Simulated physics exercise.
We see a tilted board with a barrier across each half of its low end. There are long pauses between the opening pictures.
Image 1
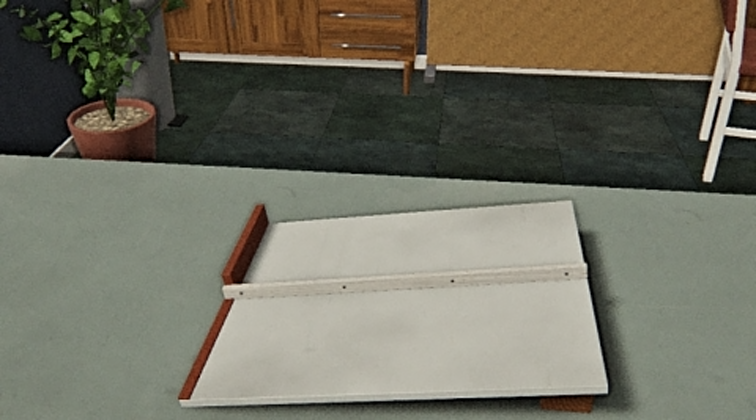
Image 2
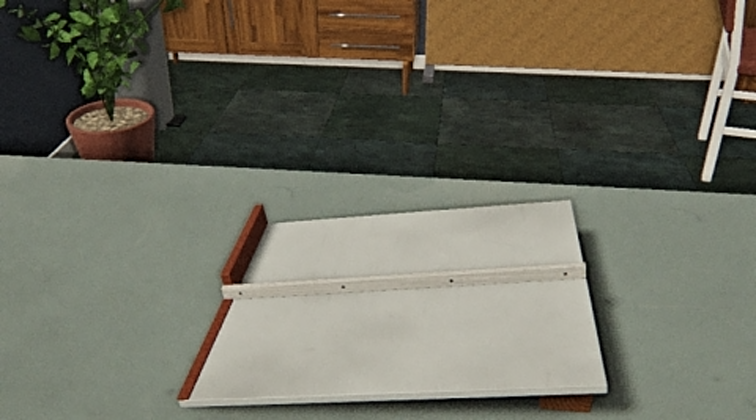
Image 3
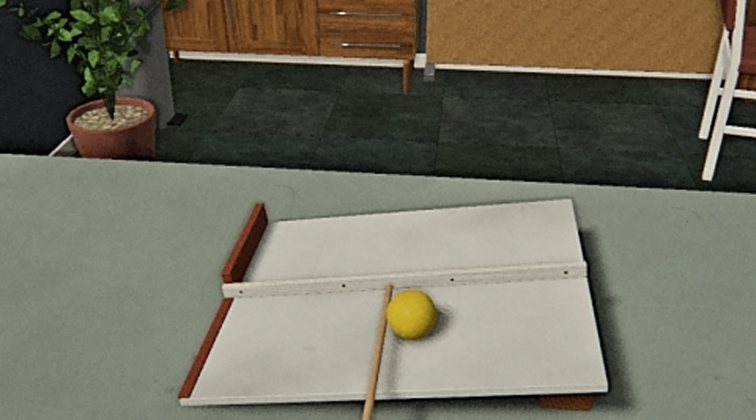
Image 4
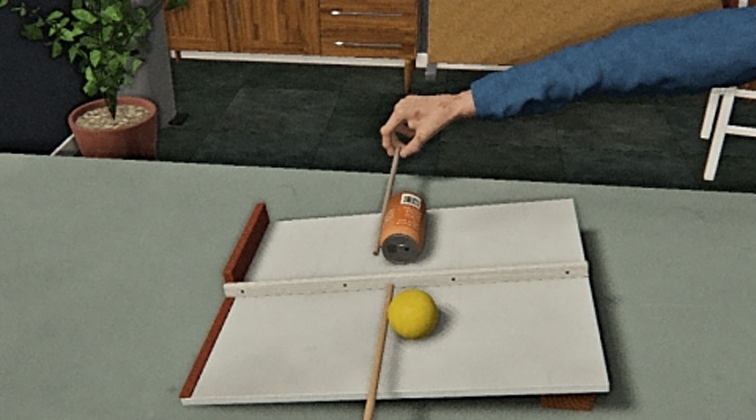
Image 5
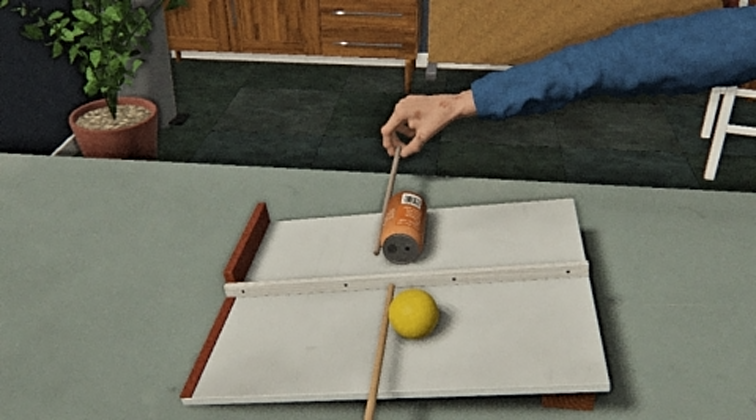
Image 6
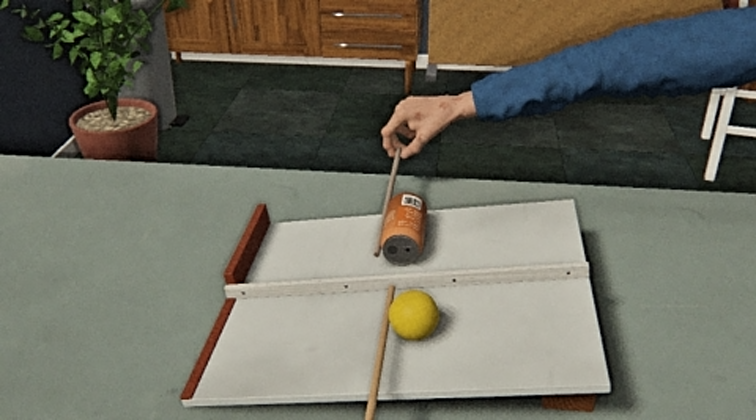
At the start, a tilted white board with a divider across its middle lies empty on a grey-green surface. A yellow lemon then appears on the near half beside a thin stick. Next, an orange can is on the far half, where a blue-sleeved hand holds another stick against it, and everything stays practically still.
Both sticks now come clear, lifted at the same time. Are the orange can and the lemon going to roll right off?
The orange can stays on, and the lemon falls off.
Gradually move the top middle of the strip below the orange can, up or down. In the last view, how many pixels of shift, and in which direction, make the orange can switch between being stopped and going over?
Down, roughly 12 px.
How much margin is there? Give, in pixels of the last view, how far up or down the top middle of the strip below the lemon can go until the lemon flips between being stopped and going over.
Roughly 8 pixels, upward.
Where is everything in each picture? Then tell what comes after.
In the first picture, board (398, 281).
In the second picture, board (397, 281).
In the third picture, board (397, 279).
In the fourth picture, held back by the sticks; lemon (414, 314); board (399, 279).
In the fifth picture, held back by the sticks; orange can (405, 226); board (399, 279).
In the sixth picture, held back by the sticks; orange can (405, 228); lemon (415, 315); board (399, 280).
Then, 0.56 s on from there, orange can rolling on the board near (315, 235); lemon rolling on the board near (301, 322).
Then, 1.08 s on from there, orange can resting against the strip near (271, 238); lemon off the board near (61, 326).
In the end, the orange can stops on the board, near (271, 238); the lemon rolls off the board.
